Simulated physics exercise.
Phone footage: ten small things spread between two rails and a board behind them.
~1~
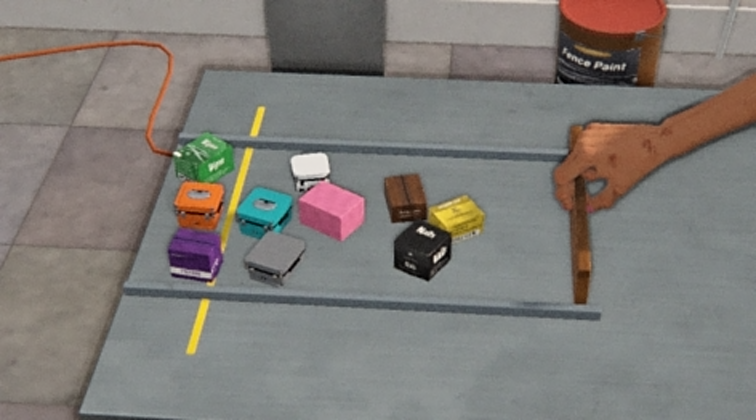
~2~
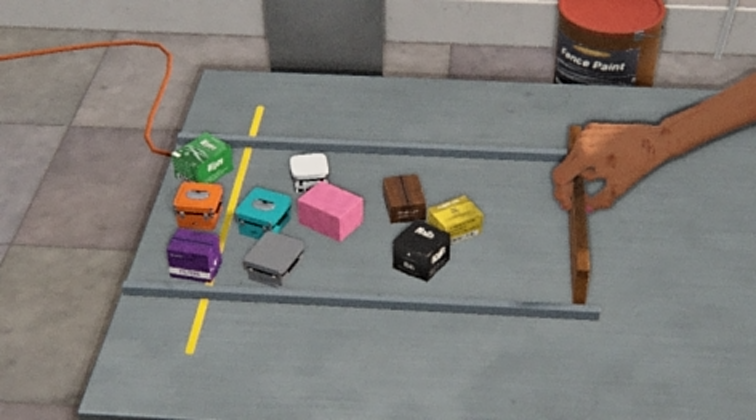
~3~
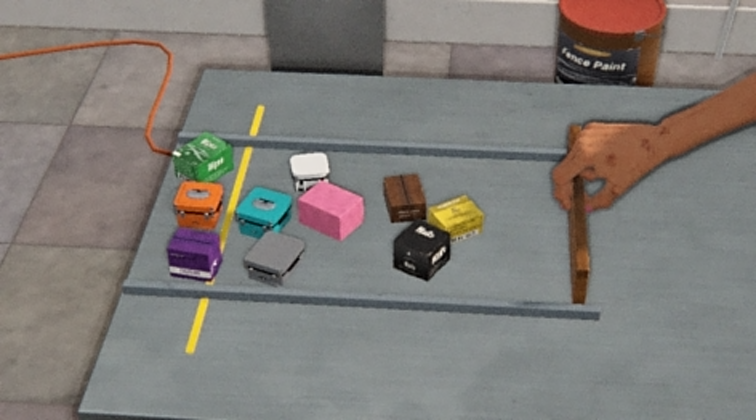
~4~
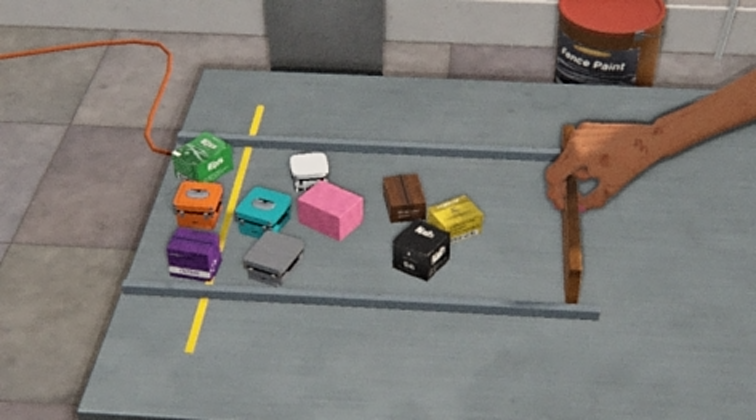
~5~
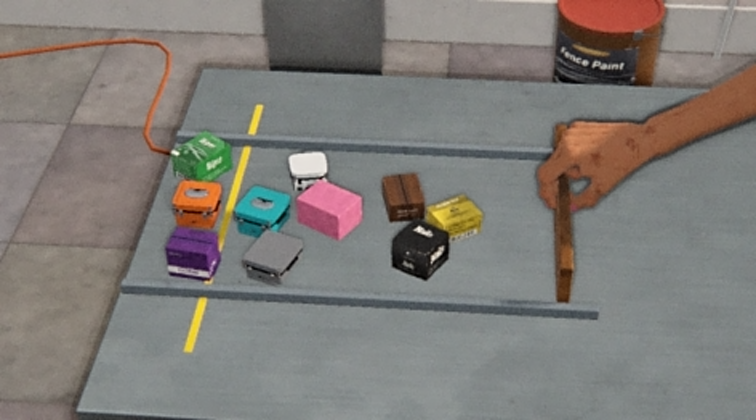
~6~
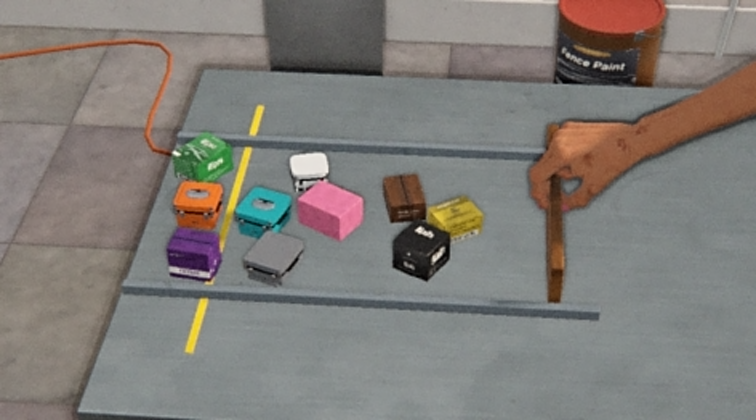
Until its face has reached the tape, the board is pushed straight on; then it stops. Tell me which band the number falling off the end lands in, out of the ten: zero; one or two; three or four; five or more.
The table is going to lose three pieces, maybe four.
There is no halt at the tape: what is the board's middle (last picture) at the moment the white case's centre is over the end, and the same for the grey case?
Estimated middle: (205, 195), and (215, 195) for the other.
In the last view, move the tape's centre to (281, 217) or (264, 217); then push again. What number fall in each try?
The counts would come to 1 and 1.
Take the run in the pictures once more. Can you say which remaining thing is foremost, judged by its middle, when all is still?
That's the pink block.
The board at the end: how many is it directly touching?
3 in contact.
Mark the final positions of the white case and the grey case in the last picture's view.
First at (191, 162); second at (150, 257).
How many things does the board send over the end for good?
That makes a total of 4.
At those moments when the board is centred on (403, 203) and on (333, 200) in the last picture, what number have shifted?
The number moved is 4 and then 8.
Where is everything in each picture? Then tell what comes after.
In the first picture, green box (204, 161); orange case (200, 207); purple box (196, 256); board (578, 212); tape (230, 216).
In the second picture, orange case (199, 207); brown box (404, 199).
In the third picture, purple box (195, 255); grey case (275, 260).
In the fourth picture, green box (203, 161); pink block (330, 210).
In the fifth picture, orange case (198, 205); board (562, 211).
In the sixth picture, green box (203, 161); orange case (199, 206); purple box (195, 255); board (553, 211); tape (229, 215).
Soon after, none off yet; green box at rest near (203, 161); orange case at rest near (199, 206); purple box at rest near (195, 255).
Then, one off so far; green box moving near (191, 161); orange case on its side near (114, 273); purple box moved about its own width near (154, 255).
At rest, the number that fall off is three or four; fallen, turquoise case, purple box, orange case and green box.
